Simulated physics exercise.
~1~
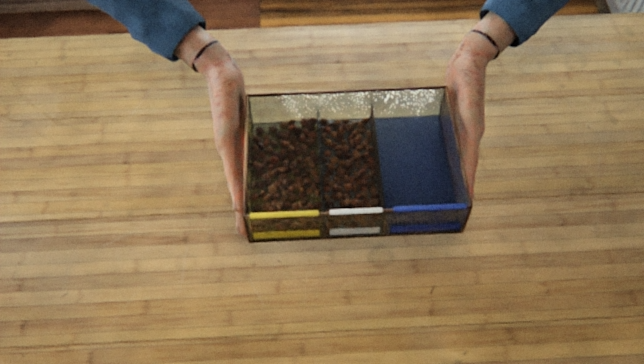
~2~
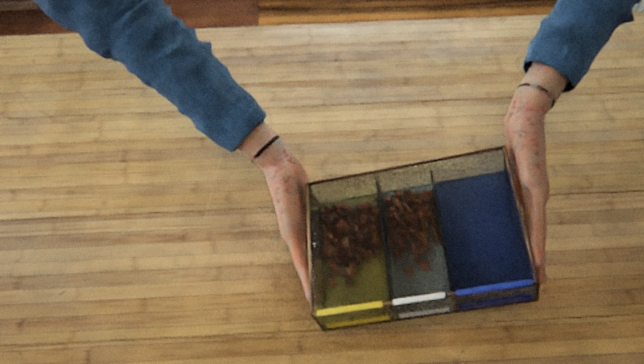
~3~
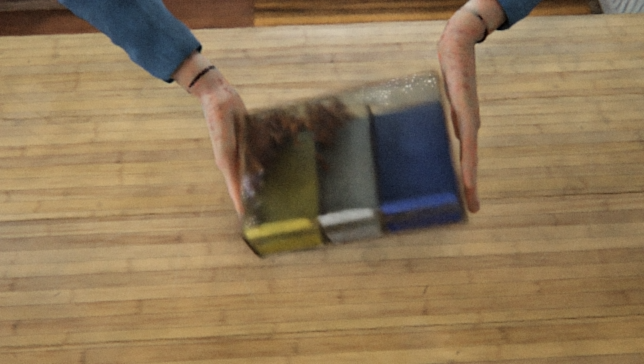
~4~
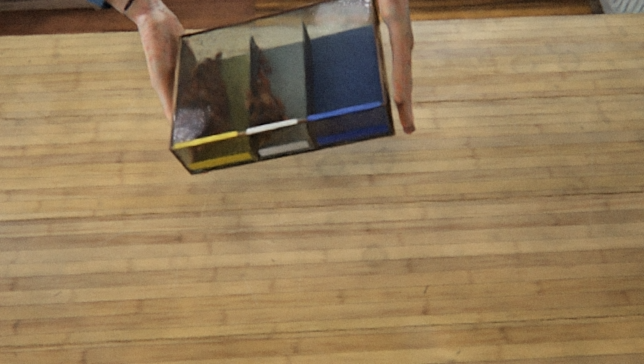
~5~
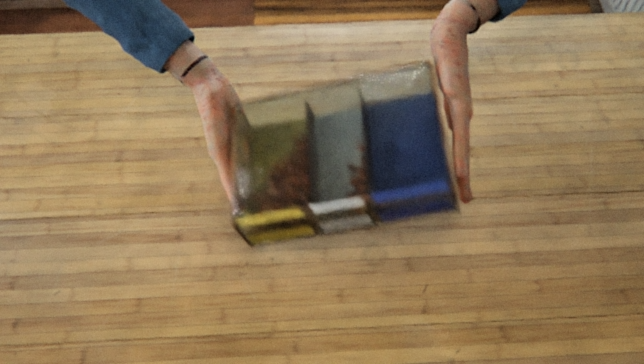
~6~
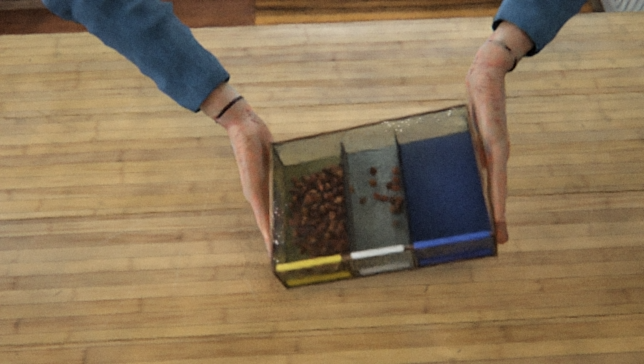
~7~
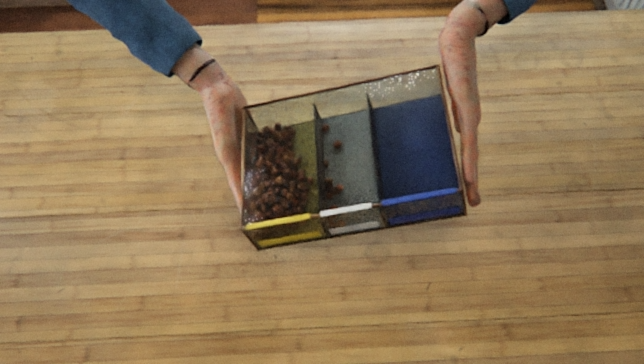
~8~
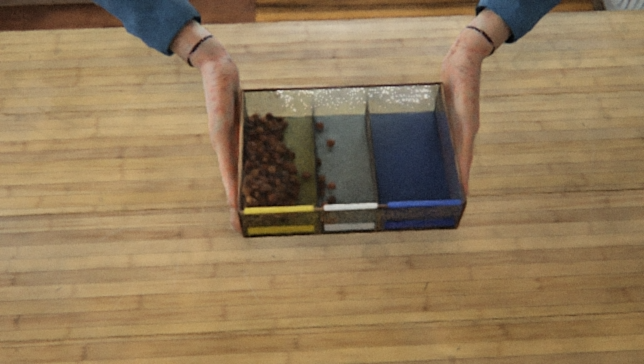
A clear-lidded box of brown kibble was tilted down to the left and shaken by two hands above a wooden table, sending pieces from the middle section into the yellow one, then levelled with nearly all in yellow and blue empty.
